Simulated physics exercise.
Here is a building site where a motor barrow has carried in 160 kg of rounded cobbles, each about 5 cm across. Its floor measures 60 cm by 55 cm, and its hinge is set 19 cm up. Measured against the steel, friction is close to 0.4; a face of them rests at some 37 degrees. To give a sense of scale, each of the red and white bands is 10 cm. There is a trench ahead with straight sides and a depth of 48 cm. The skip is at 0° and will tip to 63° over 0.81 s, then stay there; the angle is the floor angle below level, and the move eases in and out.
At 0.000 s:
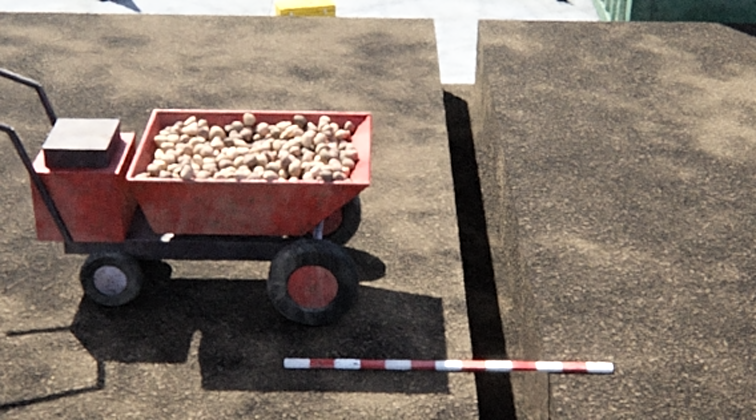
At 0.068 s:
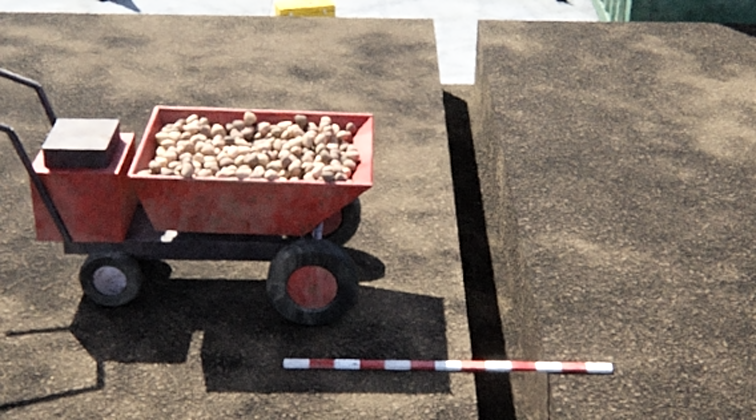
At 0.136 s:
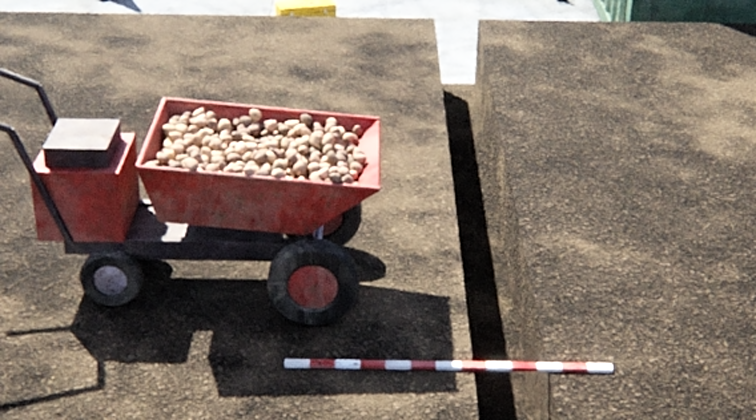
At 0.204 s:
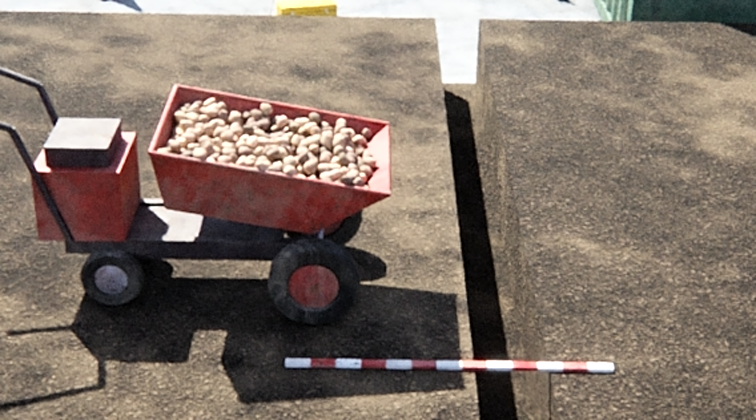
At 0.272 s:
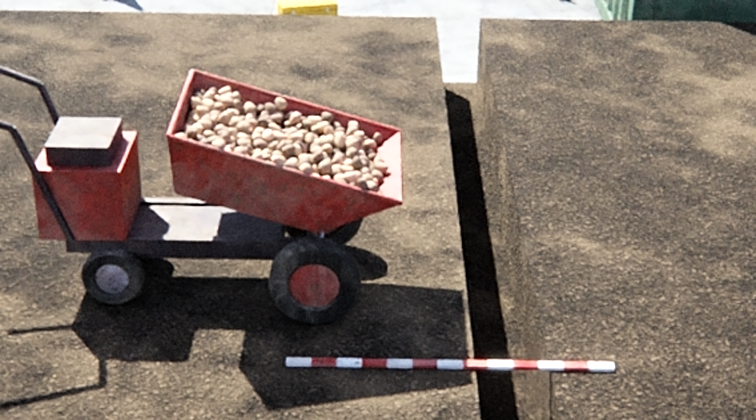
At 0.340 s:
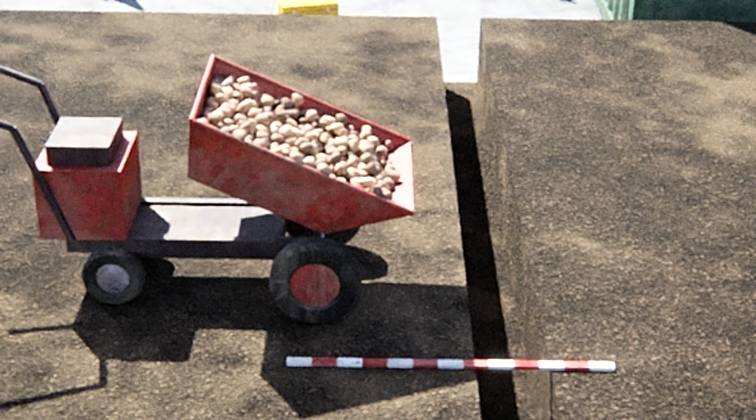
On a building site, a small red motor barrow stood beside a narrow trench while its skip, loaded with rounded stones, tilted steadily, the left end rising and the stones shifting toward the right.
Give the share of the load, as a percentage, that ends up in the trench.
93 %.
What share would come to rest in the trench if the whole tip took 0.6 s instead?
My guess is near 85 percent.
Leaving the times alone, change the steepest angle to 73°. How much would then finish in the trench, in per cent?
Then about 85 per cent.
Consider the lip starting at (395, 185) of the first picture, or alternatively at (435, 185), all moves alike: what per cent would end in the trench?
75 and 45 %.
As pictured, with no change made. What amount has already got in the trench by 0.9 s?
About 15%.
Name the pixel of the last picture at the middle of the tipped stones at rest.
Their centre sits close to (497, 351).
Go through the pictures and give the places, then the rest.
The skip is at 0°, its lip at (369, 184); the top of the load is at (310, 130), in the first frame.
The skip is at 1°, its lip at (371, 186); the top of the load is at (270, 136); the stones move at 0.3 m/s on average, in the second frame.
Lip at (379, 189), floor tilted 5°, highest stones at (201, 127); the stones move at 0.5 m/s on average, in the third frame.
Lip at (390, 195), floor tilted 10°, highest stones at (199, 117); the stones move at 0.7 m/s on average, in the fourth frame.
The skip is at 17°, its lip at (402, 203); the top of the load is at (206, 103); the stones move at 0.9 m/s on average, in the fifth frame.
Lip at (414, 213), floor tilted 24°, highest stones at (221, 89); the stones move at 1.0 m/s on average, in the sixth frame.
After 0.6 s the floor is at 53°; 100 % in the skip; the foremost stones are at (432, 225).
After 0.9 s the floor is at 63°; 77 % in the skip, 7 % short of the trench, 16 % in the trench; the foremost stones are at (504, 302).
After 1.3 s the floor is at 63°; 26 % in the skip, 4 % short of the trench, 65 % in the trench, 5 % past the trench; the foremost stones are at (614, 270).
After 3.2 s the floor is at 63°; 0 % in the skip, 2 % short of the trench, 93 % in the trench, 4 % past the trench; the foremost stones are at (730, 265).
